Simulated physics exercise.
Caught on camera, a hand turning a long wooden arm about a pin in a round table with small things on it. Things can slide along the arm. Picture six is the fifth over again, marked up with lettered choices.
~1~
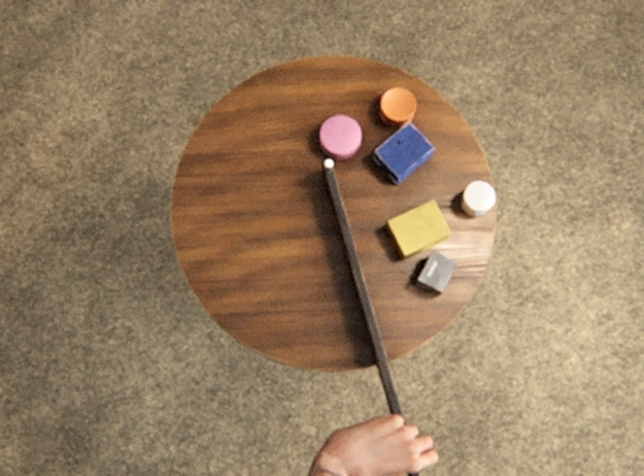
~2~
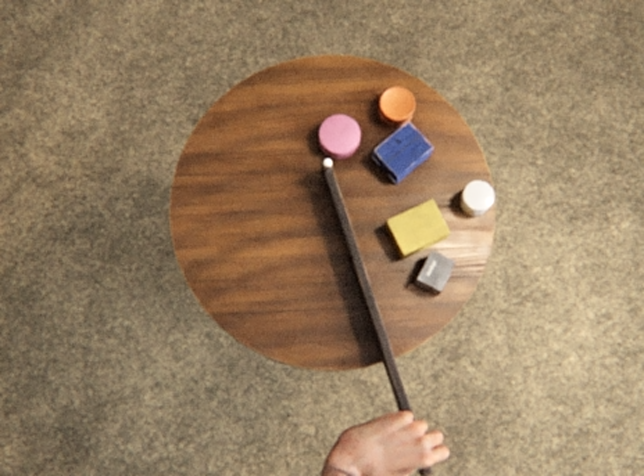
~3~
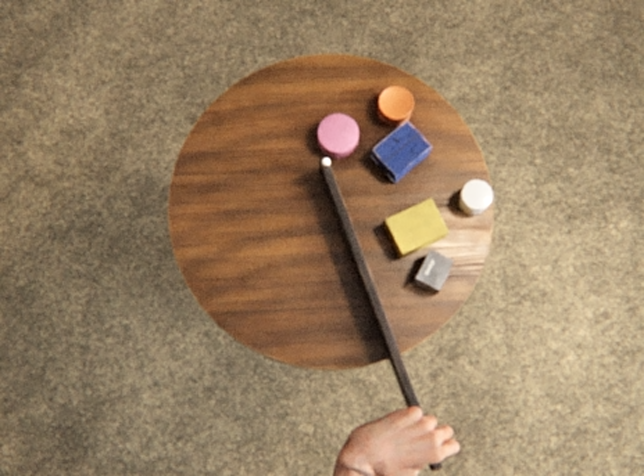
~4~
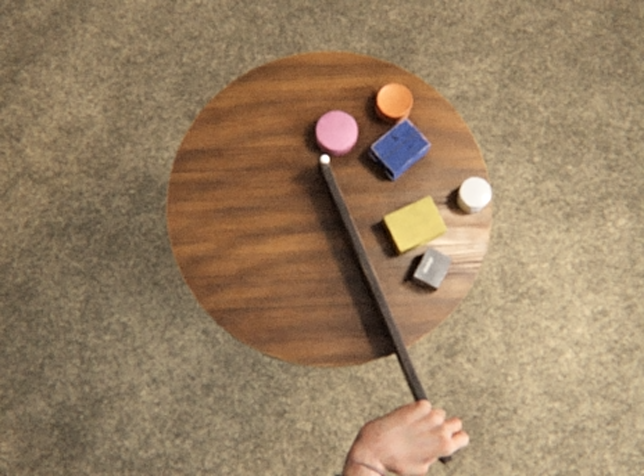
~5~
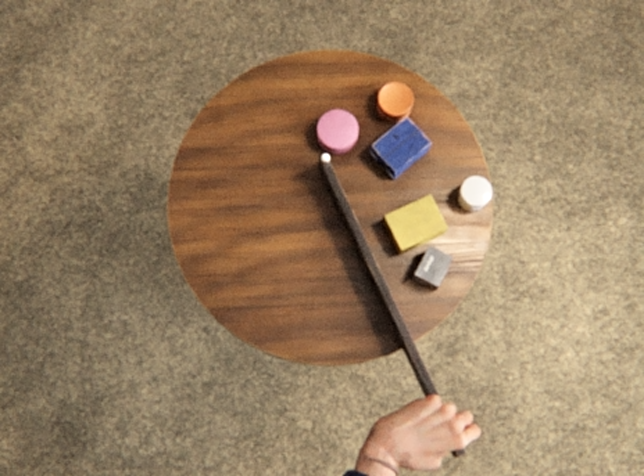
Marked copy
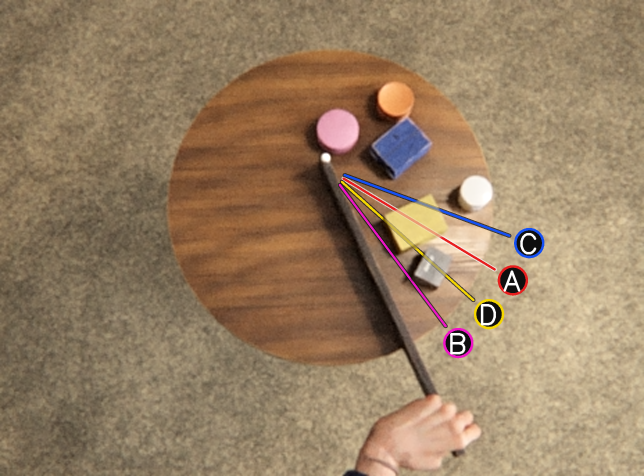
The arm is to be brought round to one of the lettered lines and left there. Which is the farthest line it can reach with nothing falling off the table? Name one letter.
The farthest safe stop is C.
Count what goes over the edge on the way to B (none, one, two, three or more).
The count is none.
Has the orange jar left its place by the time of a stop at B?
No.
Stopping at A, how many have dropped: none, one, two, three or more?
The count is none.
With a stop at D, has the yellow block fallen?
No.
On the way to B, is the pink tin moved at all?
By then, no.
On the copy, A at (418, 223); B at (392, 254); C at (426, 205); D at (406, 240).
On C. First, arm (396, 240); grey box (443, 262); yellow block (417, 221).
Then, arm (416, 217); grey box (469, 230); yellow block (428, 194).
Finally, arm (425, 199); white pot (484, 173); grey box (477, 203); nothing has fallen.
By contrast, A is safe but short; B is safe but short; D is safe but short.
